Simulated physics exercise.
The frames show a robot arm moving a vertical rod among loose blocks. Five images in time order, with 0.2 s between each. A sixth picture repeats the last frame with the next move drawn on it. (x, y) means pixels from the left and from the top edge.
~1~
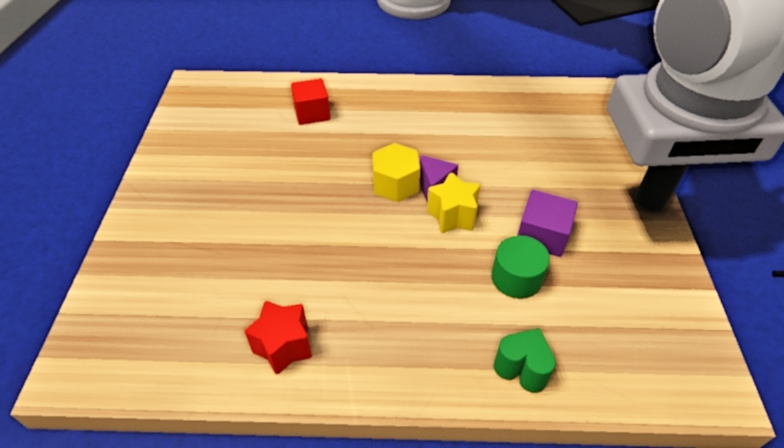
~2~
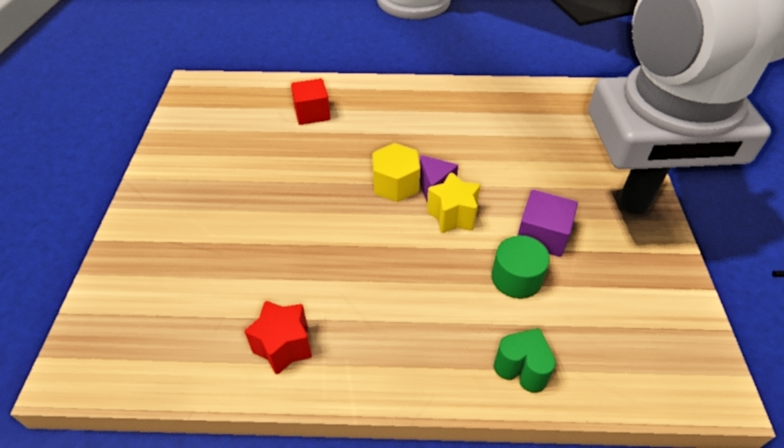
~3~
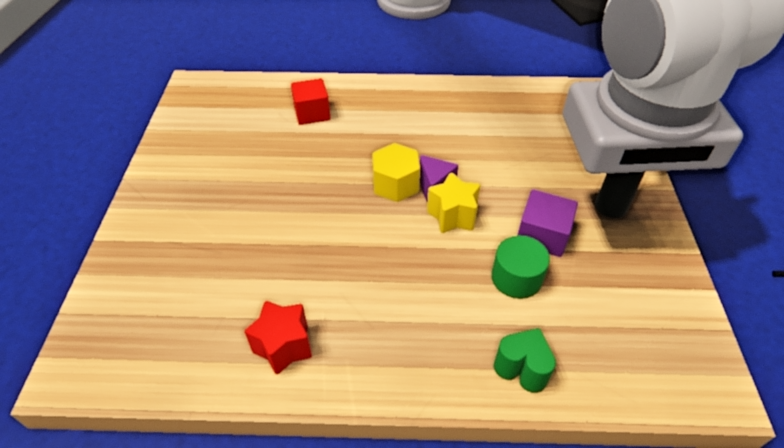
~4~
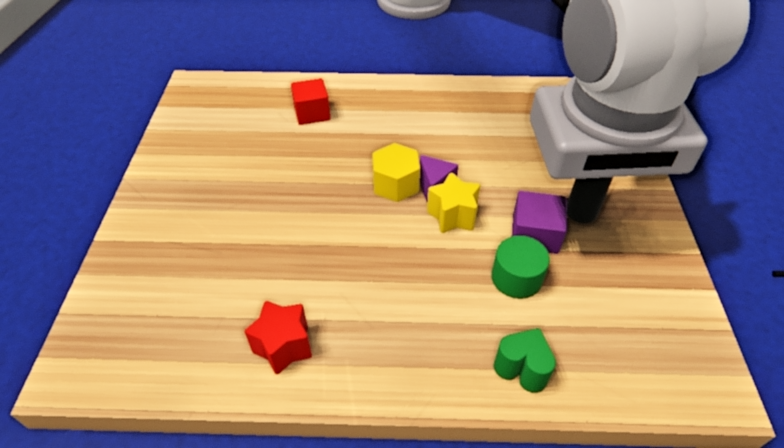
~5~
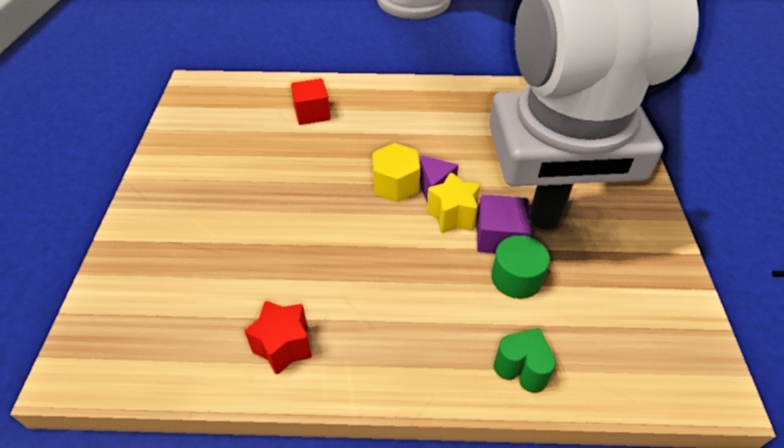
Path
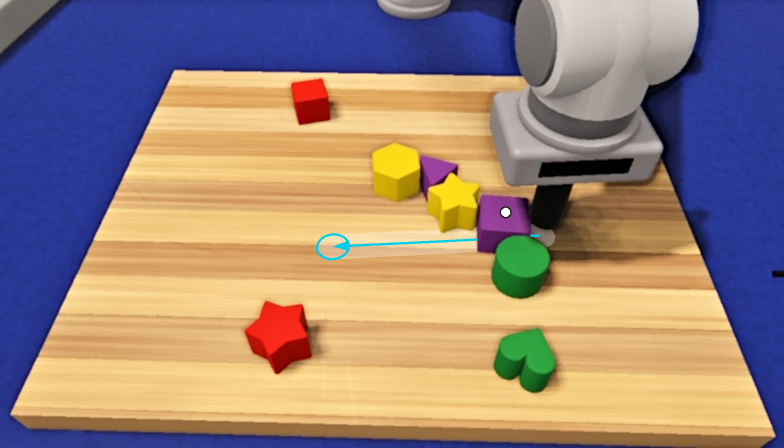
On a wooden board, a robot arm moving its dark rod left and pushing a purple block toward a yellow star.
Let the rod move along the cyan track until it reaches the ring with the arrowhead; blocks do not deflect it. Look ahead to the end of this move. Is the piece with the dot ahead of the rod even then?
Short answer: No.
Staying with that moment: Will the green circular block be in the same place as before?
That would be a yes.
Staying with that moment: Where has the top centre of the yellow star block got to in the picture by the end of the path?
It ends at (406, 192).
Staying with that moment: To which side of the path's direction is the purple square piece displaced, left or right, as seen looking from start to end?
It will end up to the left.
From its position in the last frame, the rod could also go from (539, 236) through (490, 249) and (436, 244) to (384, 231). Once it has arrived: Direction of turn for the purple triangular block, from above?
Its rotation is clockwise.
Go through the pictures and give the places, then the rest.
In the first frame, rod tip (651, 200); block tops, yellow hexagon (396, 160); purple triangular block (437, 167); yellow star block (456, 192); purple square piece (550, 210); green circular block (523, 255).
In the second frame, rod (634, 203); blocks unchanged.
In the third frame, rod (611, 207); blocks unchanged.
In the fourth frame, rod (581, 212); purple square piece (542, 210).
In the fifth frame, rod (545, 218); yellow hexagon (396, 160); purple triangular block (437, 167); yellow star block (456, 192); purple square piece (506, 212); green circular block (523, 255).
Path on the board, from (539, 236) to (333, 247); the dot is on the purple square piece.
The first path, step by step. One third of the way, rod (474, 223); purple triangular block (433, 165), turned 25° clockwise; yellow star block (412, 193), turned 60° clockwise; purple square piece (436, 225), turned 20° anticlockwise.
Two thirds of the way, rod (402, 226); yellow hexagon (394, 157); purple triangular block (433, 165), turned 25° clockwise; yellow star block (408, 192), turned 75° clockwise; purple square piece (370, 240), turned 50° anticlockwise.
At the end, rod (331, 229); yellow hexagon (394, 157); purple triangular block (433, 165), turned 25° clockwise; yellow star block (406, 192), turned 80° clockwise; purple square piece (330, 256), turned 95° anticlockwise; green circular block in place.
